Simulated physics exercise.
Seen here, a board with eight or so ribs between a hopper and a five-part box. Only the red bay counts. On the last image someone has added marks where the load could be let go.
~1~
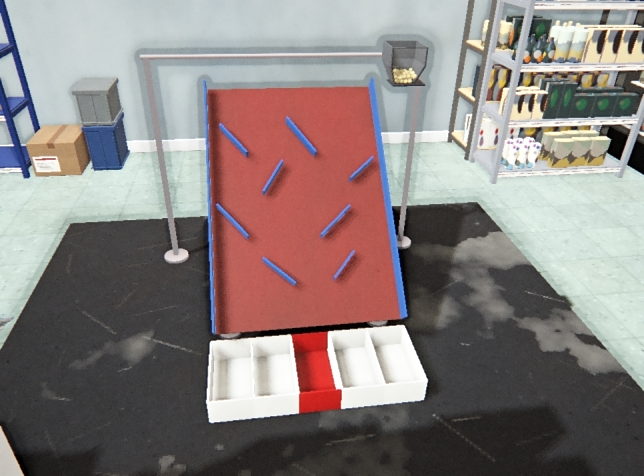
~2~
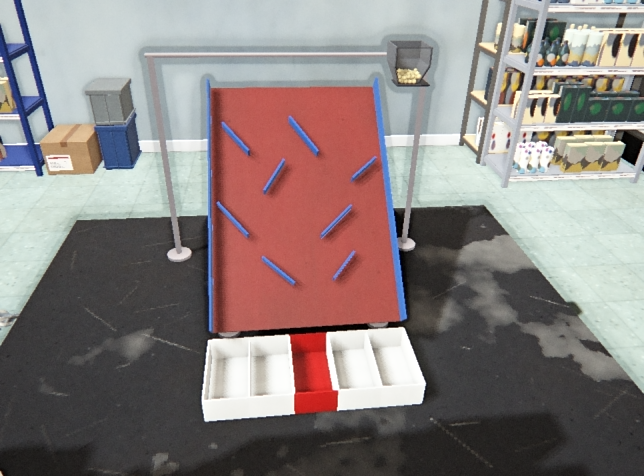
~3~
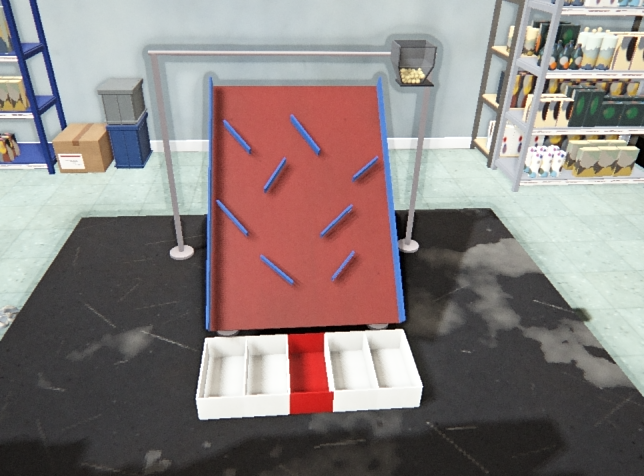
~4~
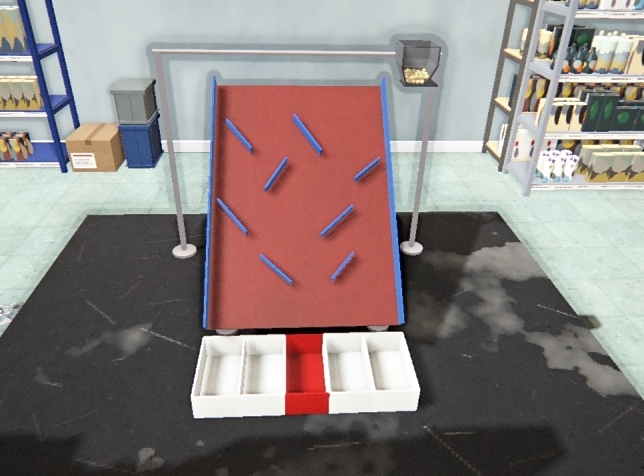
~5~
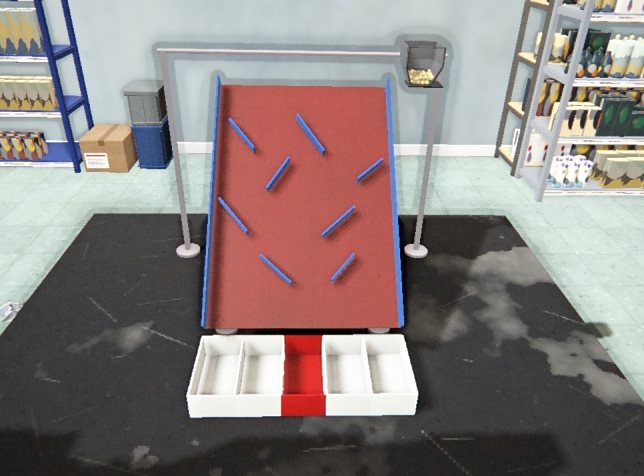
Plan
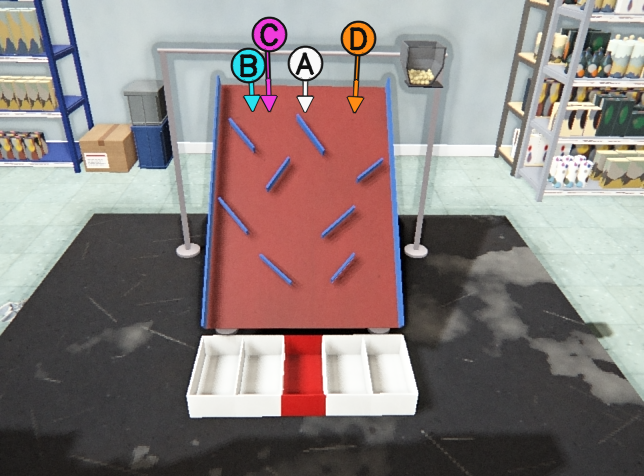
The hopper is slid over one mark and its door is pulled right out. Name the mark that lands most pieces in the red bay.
I would pick mark D.
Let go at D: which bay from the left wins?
It is the third one.
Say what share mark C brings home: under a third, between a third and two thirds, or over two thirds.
Under a third.
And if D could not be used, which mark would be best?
That is mark A.
On the marked copy, mark A meets the board at (305, 106); mark B meets the board at (252, 105); mark C meets the board at (269, 105); mark D meets the board at (354, 106).
If A is chosen, about half in the red bay, about half in other bays.
If B is chosen, a small part in the red bay, nearly all in other bays.
If C is chosen, a small part in the red bay, most in other bays.
If D is chosen, about two thirds in the red bay, about a third in other bays.
